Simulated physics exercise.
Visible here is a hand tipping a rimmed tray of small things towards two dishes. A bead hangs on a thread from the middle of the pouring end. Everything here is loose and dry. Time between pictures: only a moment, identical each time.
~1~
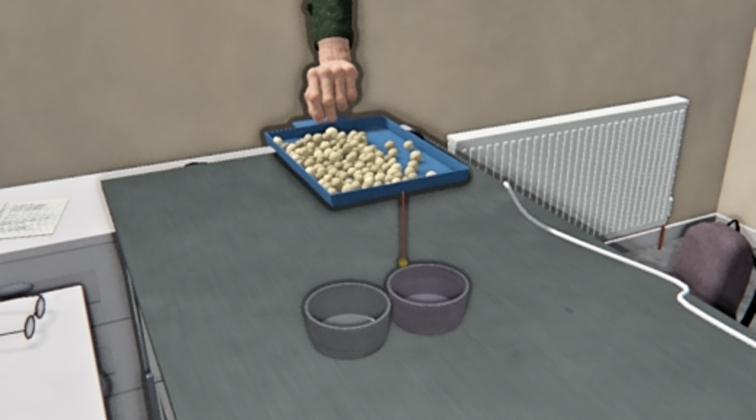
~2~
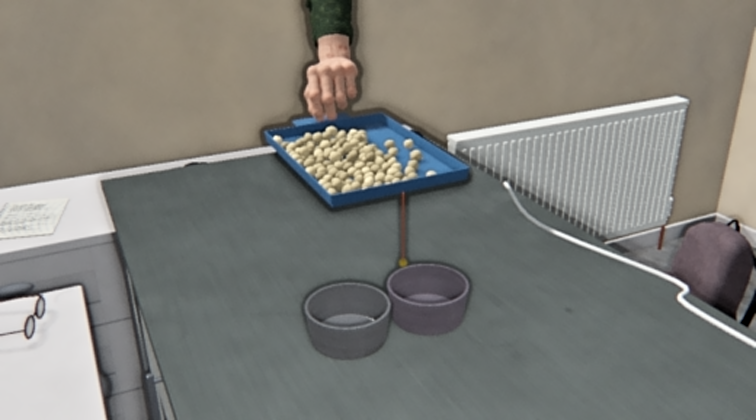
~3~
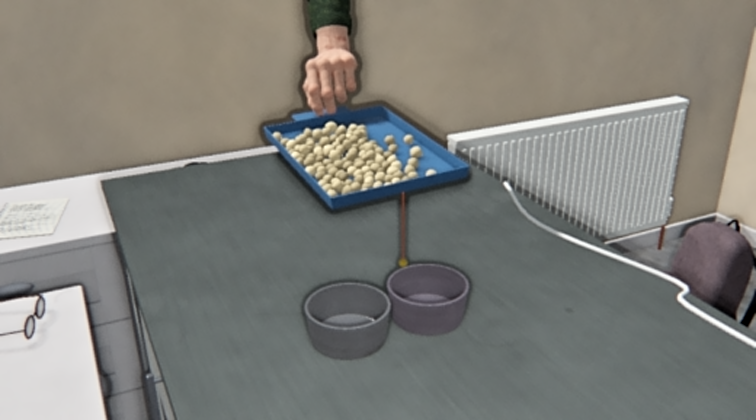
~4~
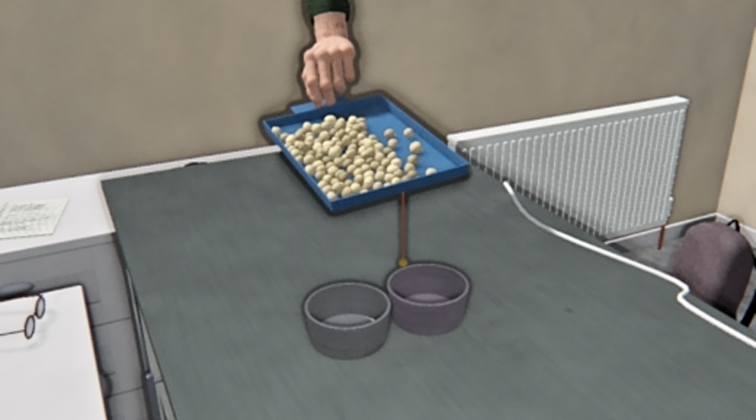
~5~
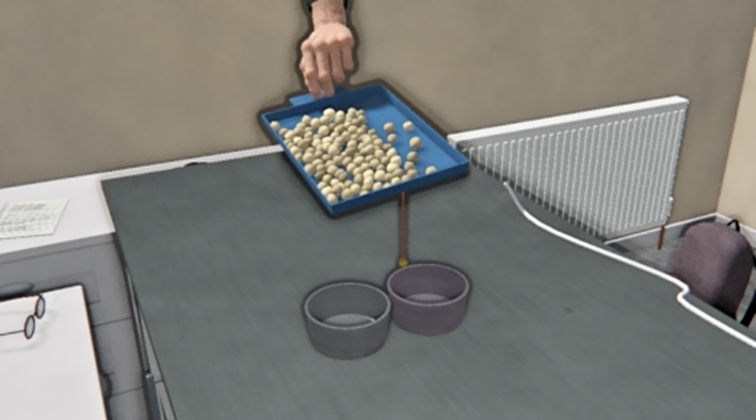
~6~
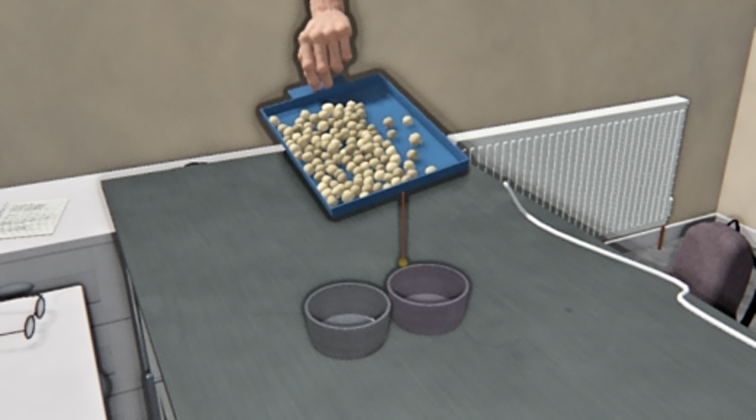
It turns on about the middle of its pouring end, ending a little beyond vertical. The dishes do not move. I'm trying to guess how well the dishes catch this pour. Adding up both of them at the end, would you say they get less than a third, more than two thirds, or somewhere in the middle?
I'd say somewhere between a third and two thirds.
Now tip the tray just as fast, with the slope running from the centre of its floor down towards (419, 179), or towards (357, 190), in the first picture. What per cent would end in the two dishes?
The first try yields 30 percent and the second 70 percent.
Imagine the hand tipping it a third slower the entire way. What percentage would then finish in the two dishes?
About 50 per cent.
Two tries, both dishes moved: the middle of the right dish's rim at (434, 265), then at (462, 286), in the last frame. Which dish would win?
In order: The left-hand one. Then: The left-hand one.
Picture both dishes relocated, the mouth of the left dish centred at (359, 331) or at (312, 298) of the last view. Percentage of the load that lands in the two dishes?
Trial 1 near 0 percent, trial 2 near 70 percent.
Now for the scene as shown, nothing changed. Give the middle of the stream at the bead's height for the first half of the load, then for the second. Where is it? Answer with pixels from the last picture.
First half (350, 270); second half (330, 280).
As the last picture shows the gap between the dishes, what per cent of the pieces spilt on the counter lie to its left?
It works out to some 90 per cent.
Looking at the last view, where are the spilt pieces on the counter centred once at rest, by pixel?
About (315, 312) in the last picture.
Shortly afterwards, tray tipped steeply; all but a few on the tray; only a few in the left dish; only a few in the air.
Next, tray tipped past a quarter turn; the bulk on the tray; a little in the left dish; a little outside both; only a few in the air.
Some moments later, tray tipped past a quarter turn; near half in the left dish; only a few in the right dish; near half outside both.
In the end, tray tipped past a quarter turn; near half in the left dish; only a few in the right dish; near half outside both.
